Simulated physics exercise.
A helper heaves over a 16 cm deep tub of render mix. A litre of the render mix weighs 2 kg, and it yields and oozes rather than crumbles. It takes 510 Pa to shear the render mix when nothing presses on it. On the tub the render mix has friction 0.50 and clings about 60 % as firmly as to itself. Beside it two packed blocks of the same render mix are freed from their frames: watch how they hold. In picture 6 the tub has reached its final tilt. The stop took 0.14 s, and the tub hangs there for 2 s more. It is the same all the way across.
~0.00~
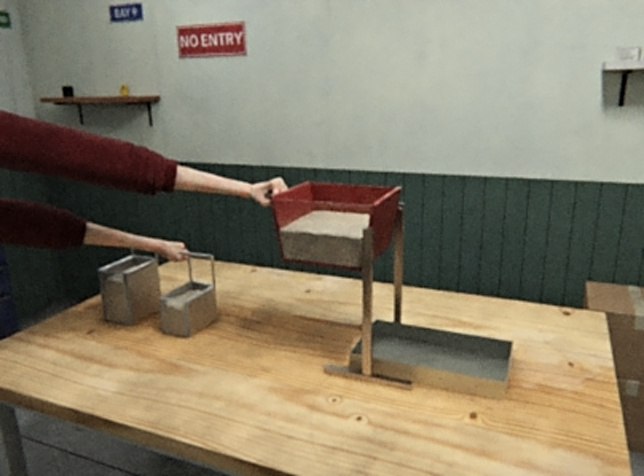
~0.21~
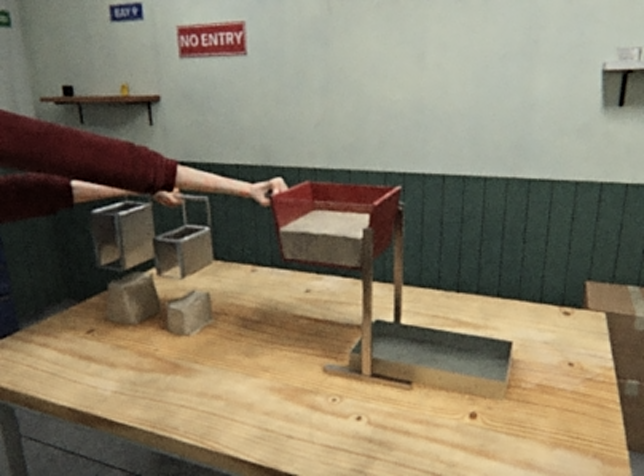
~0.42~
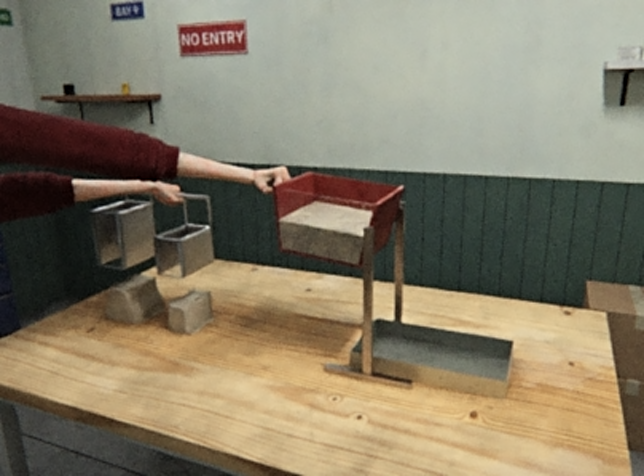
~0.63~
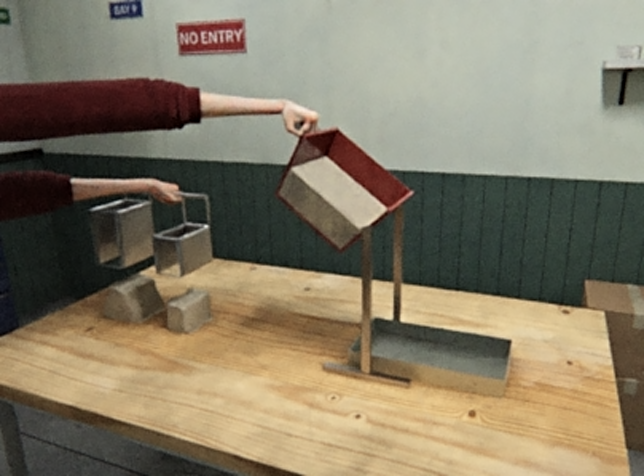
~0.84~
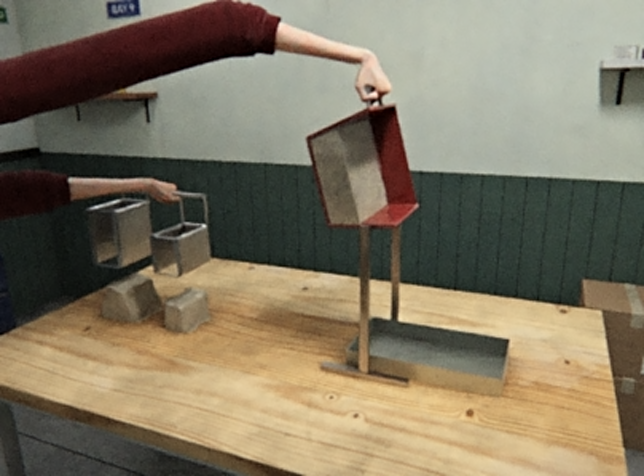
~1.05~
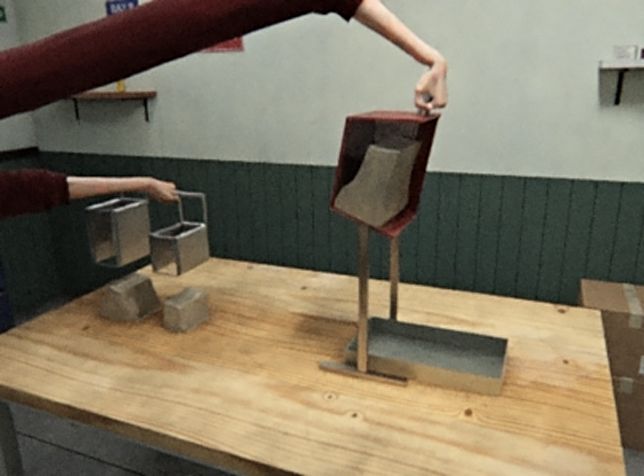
Two hands lift metal molds off two gray blocks, then tilt a red tub steeply.
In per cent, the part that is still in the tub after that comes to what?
Expect roughly 0 %.
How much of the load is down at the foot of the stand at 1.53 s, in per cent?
Near 65 %.
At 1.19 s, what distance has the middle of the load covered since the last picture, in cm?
Roughly 10 cm.
After 1.19 s, the tub is at 101 degrees and holds 52 %.
After 1.36 s, the tub is at 101 degrees and holds 35 %.
After 1.53 s, the tub is at 101 degrees and holds 32 %.
After 1.70 s, the tub is at 101 degrees and holds 27 %.
After 3.05 s, the tub is at 101 degrees and holds 0 %.
